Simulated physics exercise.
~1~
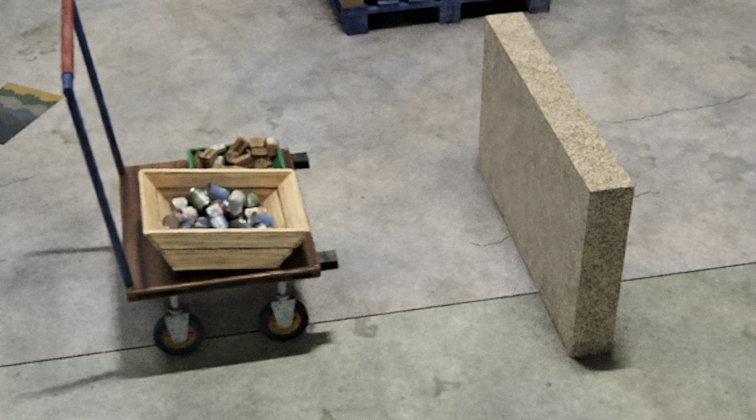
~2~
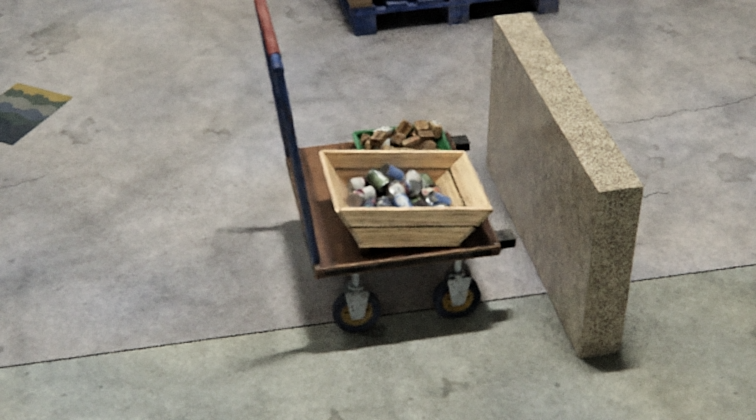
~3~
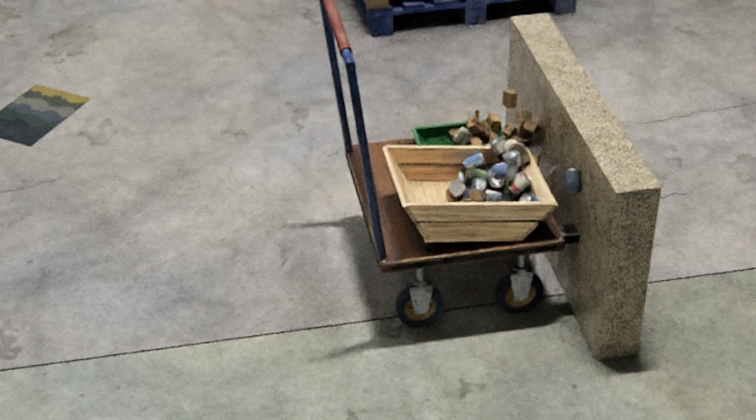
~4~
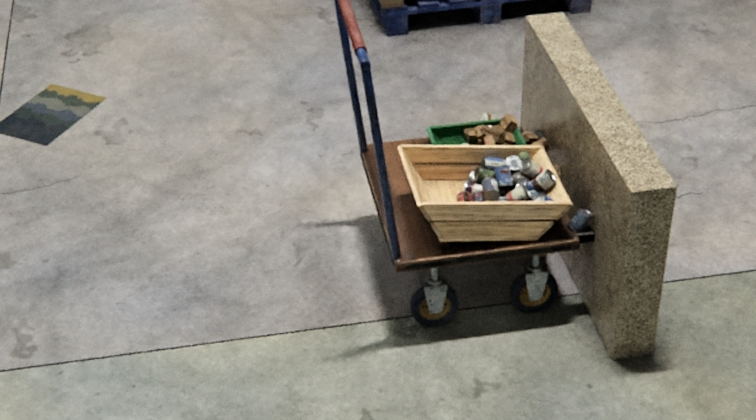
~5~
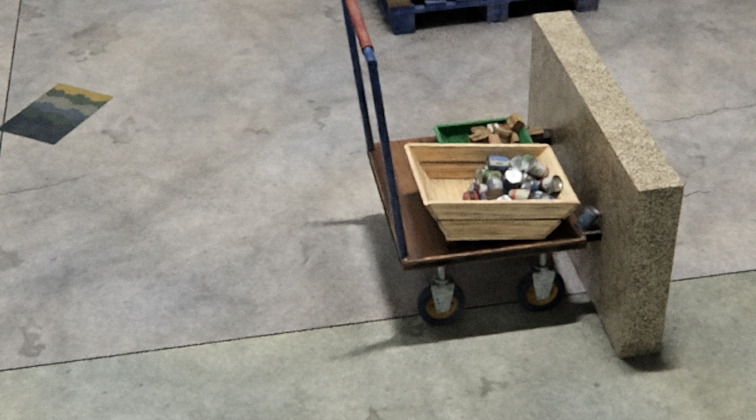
A flatbed trolley with a blue and red handle, carrying a green crate of small brown parcels behind a pale wooden crate of small tins, stands on a grey concrete floor, seen from above. A thick speckled slab stands upright to its right, and a blue pallet lies beyond. The trolley rolls right and stops against the slab. The loads surge right, and some brown pieces and a tin fly up beside the slab. The pieces settle, leaving the green crate noticeably emptier, most tins still in the wooden crate, and one tin outside by the slab.
